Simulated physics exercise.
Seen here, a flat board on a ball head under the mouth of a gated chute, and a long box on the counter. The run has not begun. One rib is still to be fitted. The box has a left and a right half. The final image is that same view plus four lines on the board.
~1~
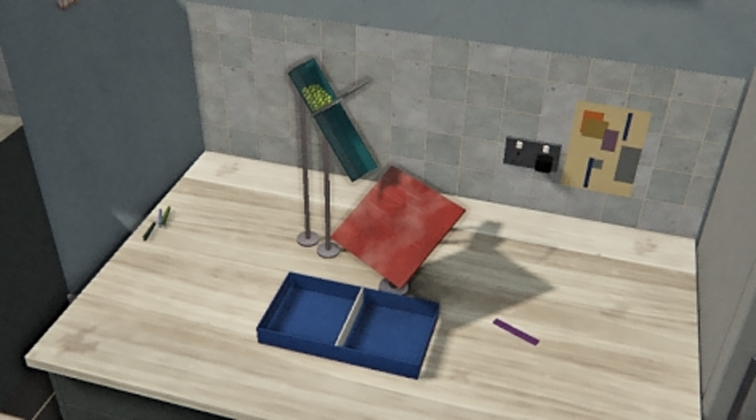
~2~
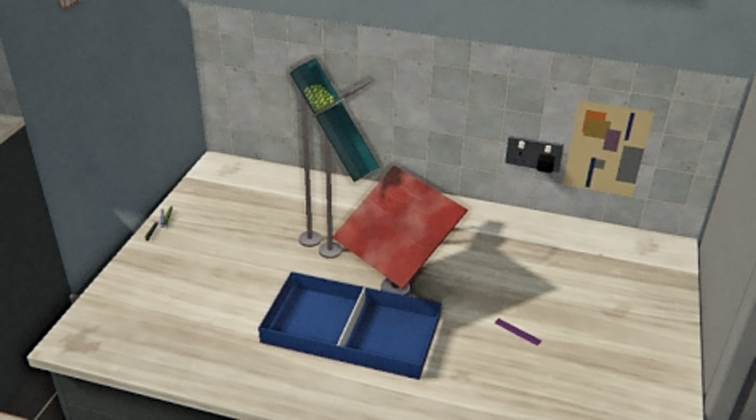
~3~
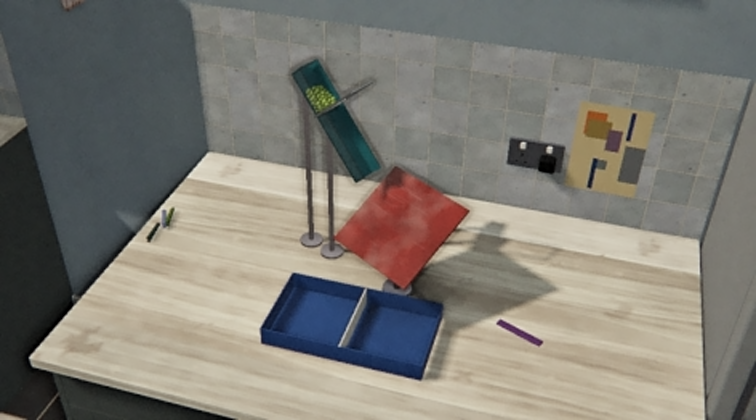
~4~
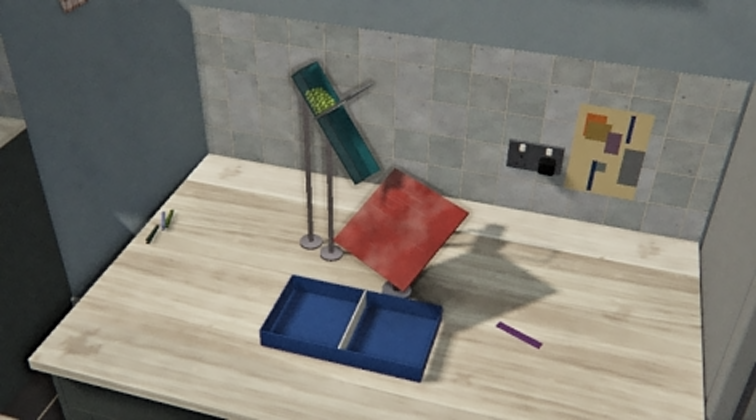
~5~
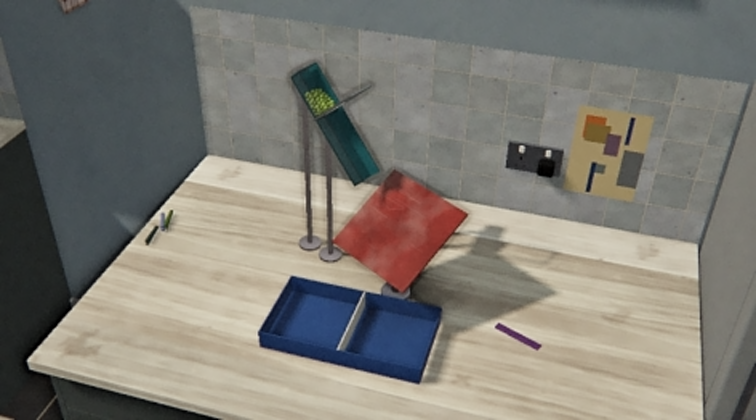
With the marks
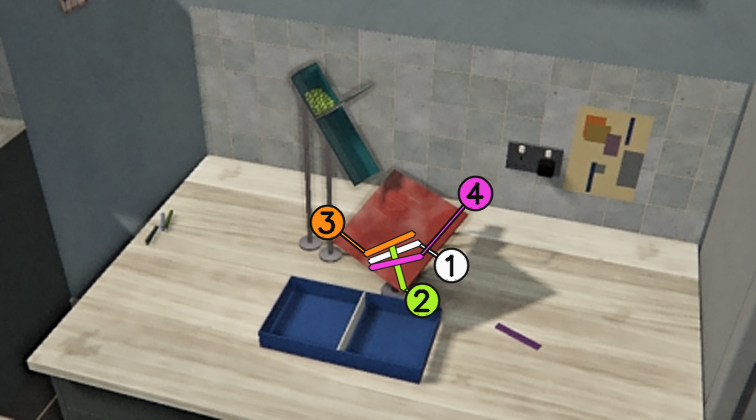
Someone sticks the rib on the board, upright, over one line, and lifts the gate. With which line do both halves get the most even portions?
It is 2.
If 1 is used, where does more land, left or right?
More lands on the left.
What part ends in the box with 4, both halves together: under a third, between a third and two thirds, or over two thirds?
It is over two thirds.
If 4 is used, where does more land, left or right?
The left half.
On the marked copy, line 1 from (418, 243) to (371, 260); line 2 from (391, 245) to (403, 287); line 3 from (412, 234) to (366, 253); line 4 from (420, 256) to (372, 267).
With 1, of what is caught, nearly all in the left half, a small part in the right.
With 2, of what is caught, about half in the left half, about half in the right.
With 3, of what is caught, nearly all in the left half, a small part in the right.
With 4, of what is caught, nearly all in the left half, a small part in the right.
